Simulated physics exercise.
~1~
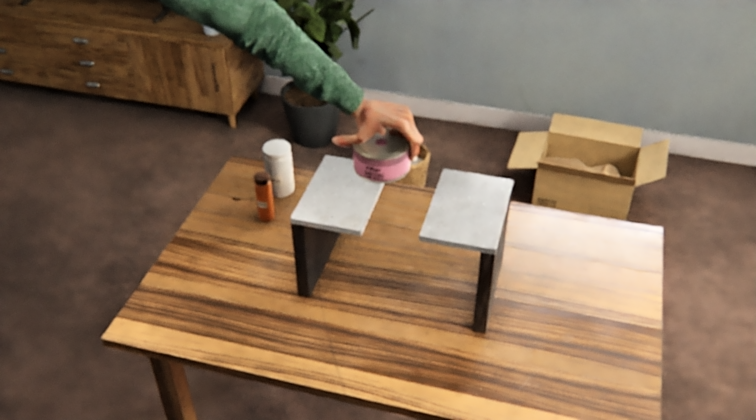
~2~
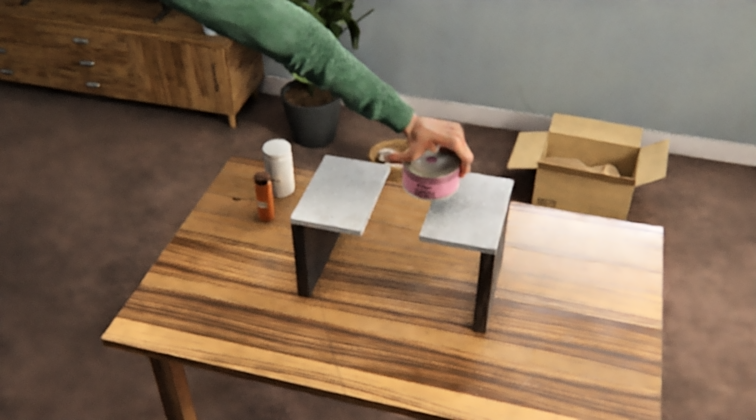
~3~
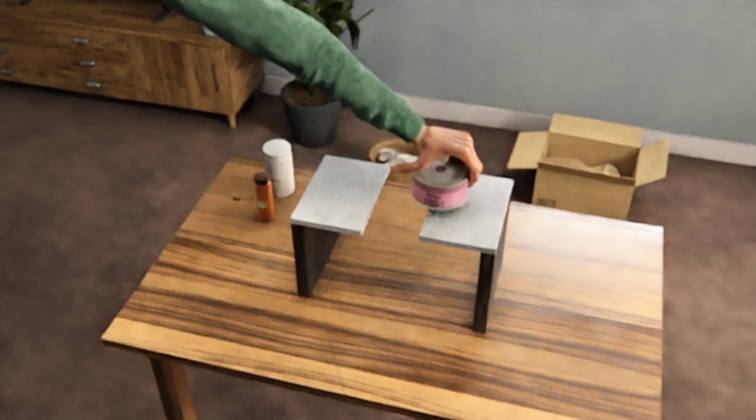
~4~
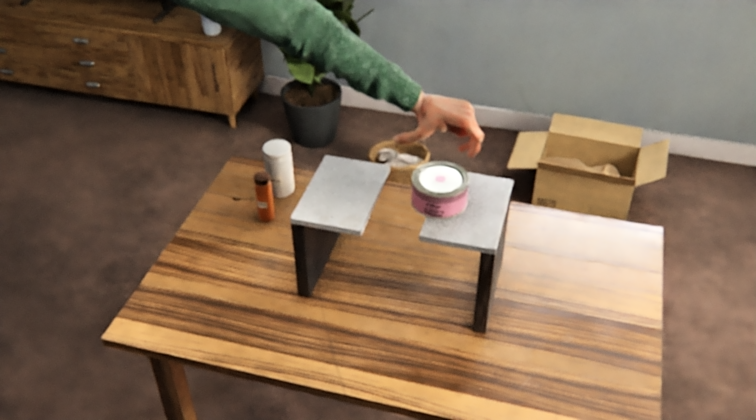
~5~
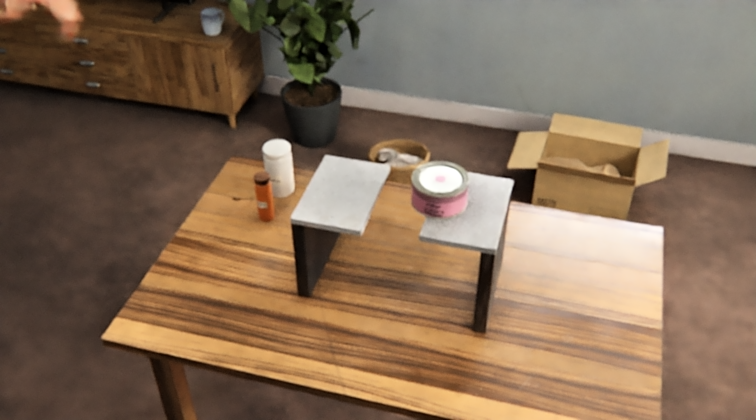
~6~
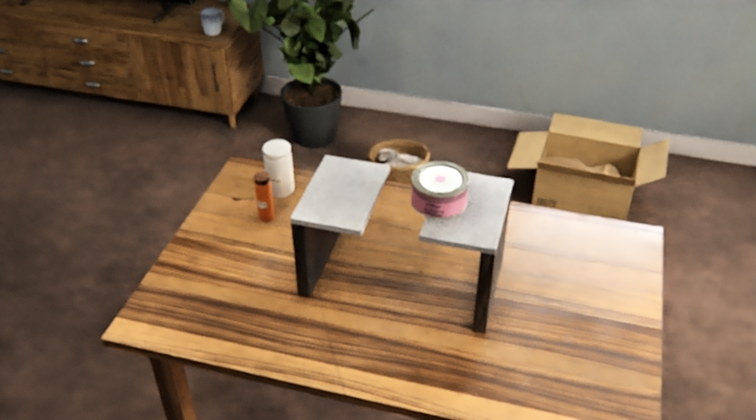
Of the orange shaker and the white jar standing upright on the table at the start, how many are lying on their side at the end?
None of them are. Both the orange shaker and the white jar are still standing upright at the end.
